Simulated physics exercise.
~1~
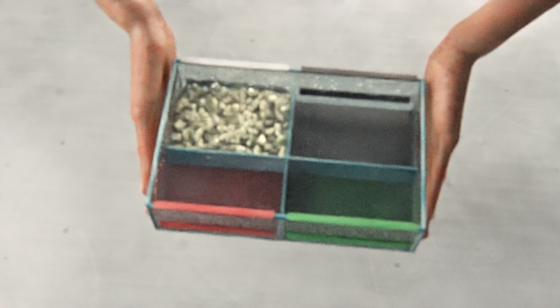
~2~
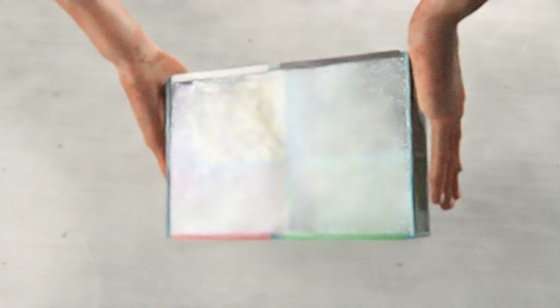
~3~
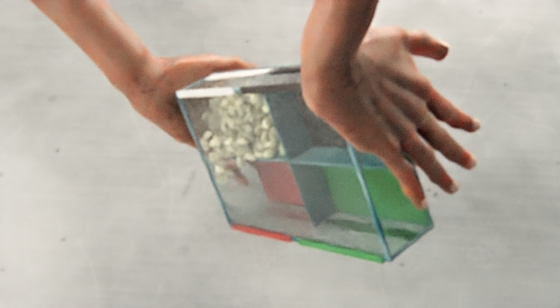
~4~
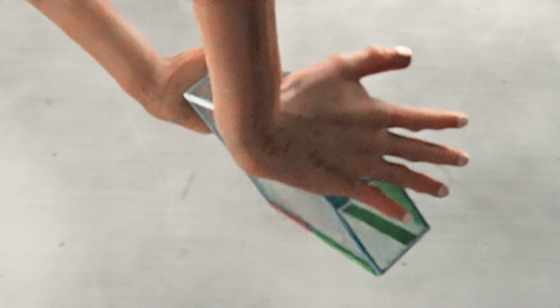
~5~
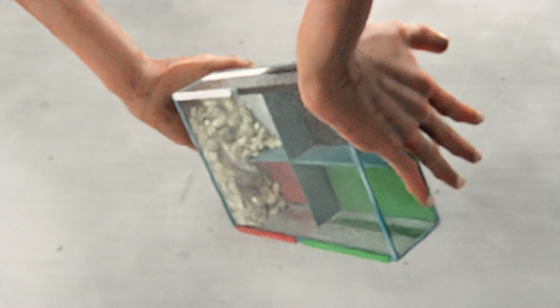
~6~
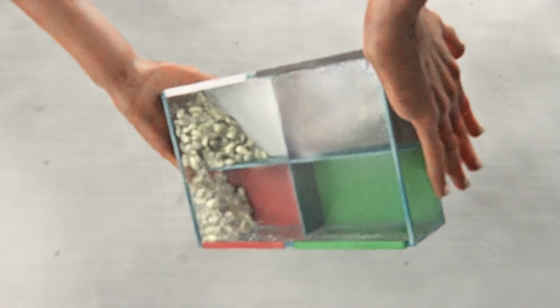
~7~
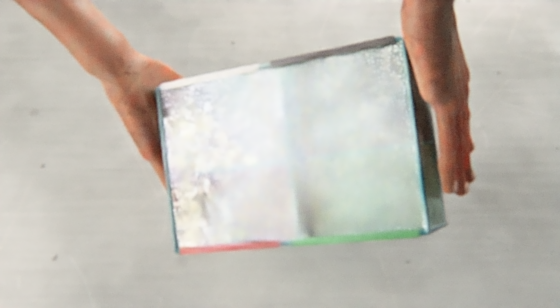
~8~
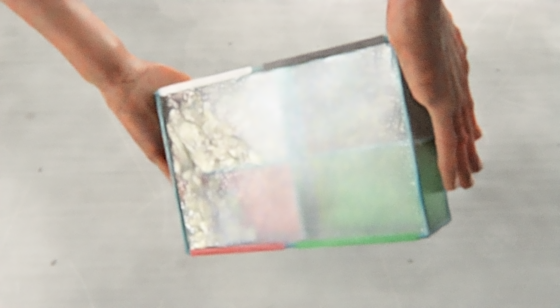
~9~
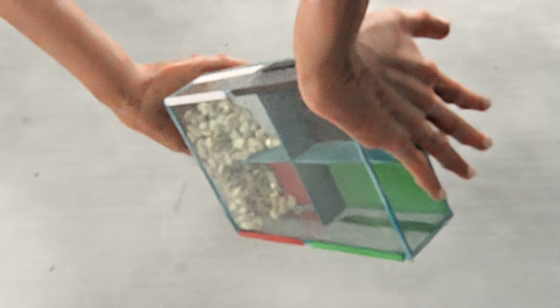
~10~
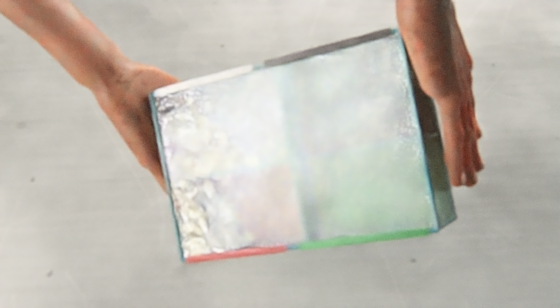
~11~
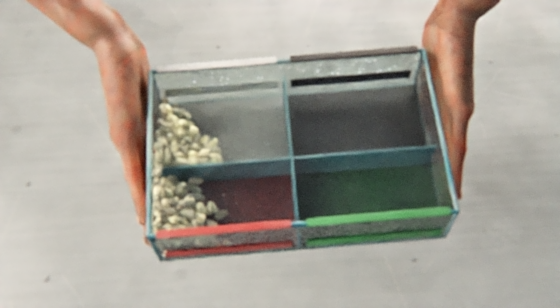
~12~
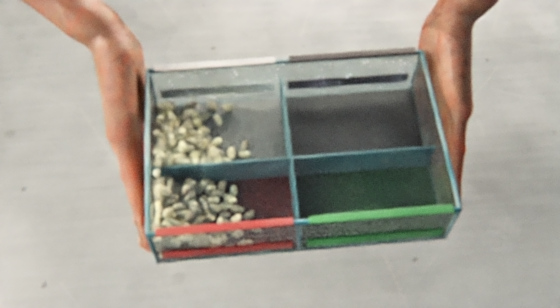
Two hands tipped a clear, closed box with four coloured sections steeply over, partly back, and over again, and white beans slid from the white section into the red, leaving them split between those two once the box was level.
